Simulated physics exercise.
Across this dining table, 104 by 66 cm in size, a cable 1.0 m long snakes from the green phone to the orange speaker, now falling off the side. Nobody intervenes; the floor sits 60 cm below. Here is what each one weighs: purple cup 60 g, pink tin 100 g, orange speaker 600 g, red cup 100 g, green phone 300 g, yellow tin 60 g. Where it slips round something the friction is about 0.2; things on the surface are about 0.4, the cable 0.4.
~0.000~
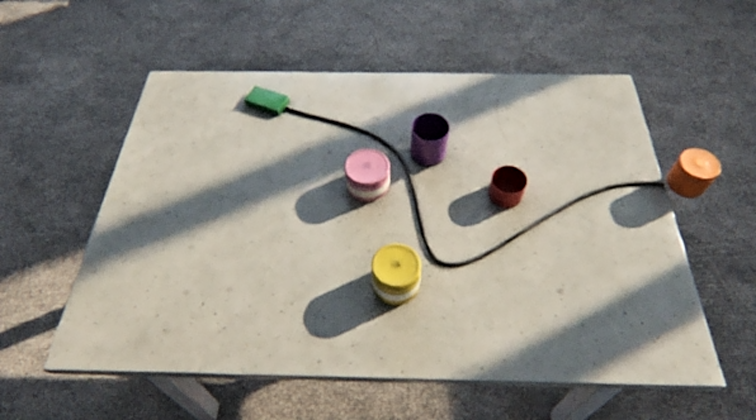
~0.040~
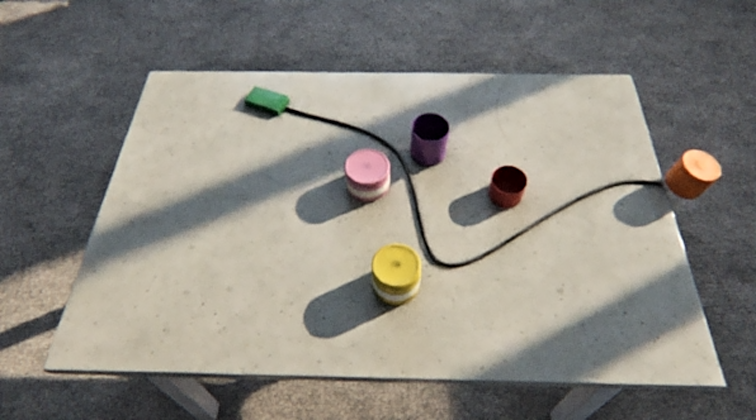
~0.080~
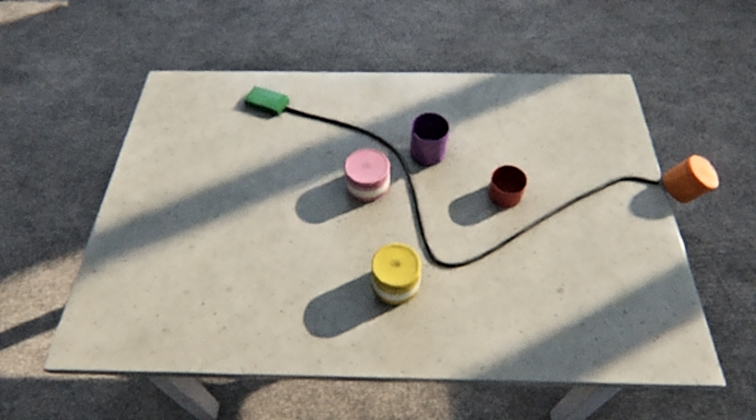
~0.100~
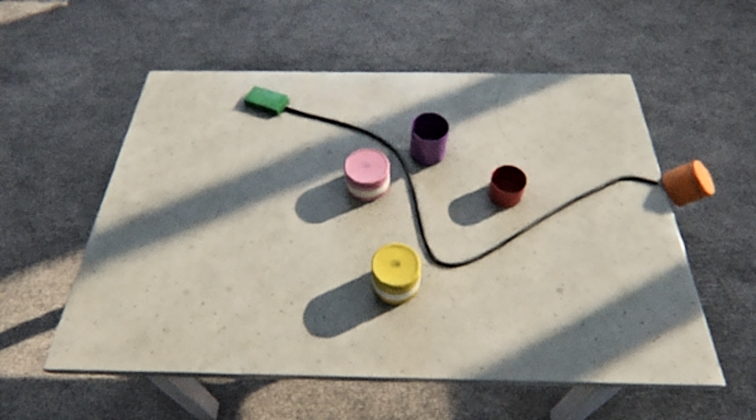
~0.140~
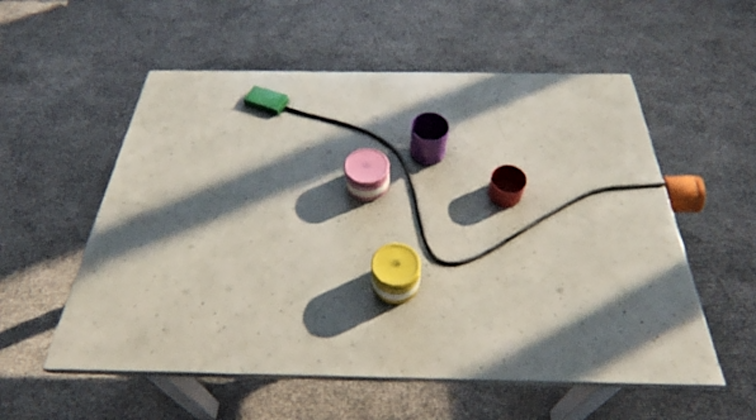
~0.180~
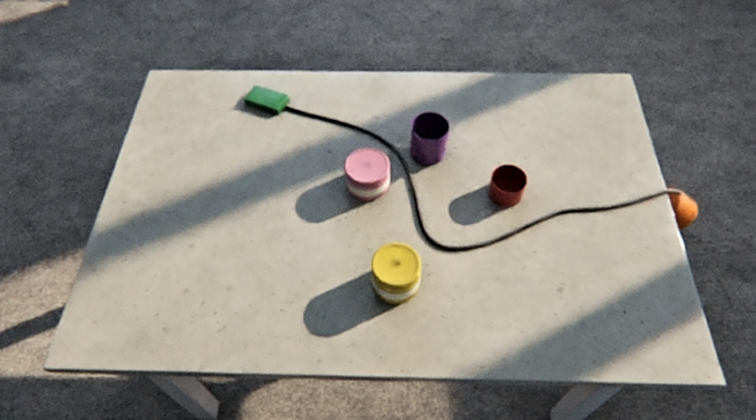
The footage shows a table with tins, cups and a green object joined by a black cable to an orange cylinder, which tips over the right edge and drops partly out of view, drawing the cable's nearby stretch rightward.
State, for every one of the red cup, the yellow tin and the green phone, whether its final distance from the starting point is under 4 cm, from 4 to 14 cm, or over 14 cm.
Final distances: Red cup over 14 cm, yellow tin under 4 cm, green phone over 14 cm.
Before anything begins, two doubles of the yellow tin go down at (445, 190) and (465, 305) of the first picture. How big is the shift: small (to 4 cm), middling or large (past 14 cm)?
Big, then slight.
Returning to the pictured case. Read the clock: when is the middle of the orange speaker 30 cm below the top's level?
Time: 0.32 s.
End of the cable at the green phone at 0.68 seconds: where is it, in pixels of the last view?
About (432, 155).
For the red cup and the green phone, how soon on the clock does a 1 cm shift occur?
Times: Red cup = 0.28 s, green phone = 0.30 s.
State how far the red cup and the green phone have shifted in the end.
Net shift - red cup 25 cm, green phone 35 cm.
At 0.4 s, the cable's tail end at (348, 131); red cup 19 cm off its start, green phone 15 cm off its start, purple cup 8 cm off its start.
At 0.7 s, the cable's tail end at (432, 155); green phone 32 cm off its start, red cup 27 cm off its start, purple cup 13 cm off its start.
At 0.9 s, the cable's tail end at (455, 161); green phone 37 cm off its start at (432, 153), red cup 27 cm off its start at (538, 74), purple cup 13 cm off its start at (457, 82).
At 1.2 s, the cable's tail end at (455, 161); green phone 37 cm off its start, red cup 27 cm off its start, purple cup 13 cm off its start.
At 2.4 s, the cable's tail end at (455, 161); green phone 37 cm off its start at (432, 153), red cup 27 cm off its start at (538, 74), yellow tin 0 cm off its start at (396, 263), purple cup 13 cm off its start at (457, 82).
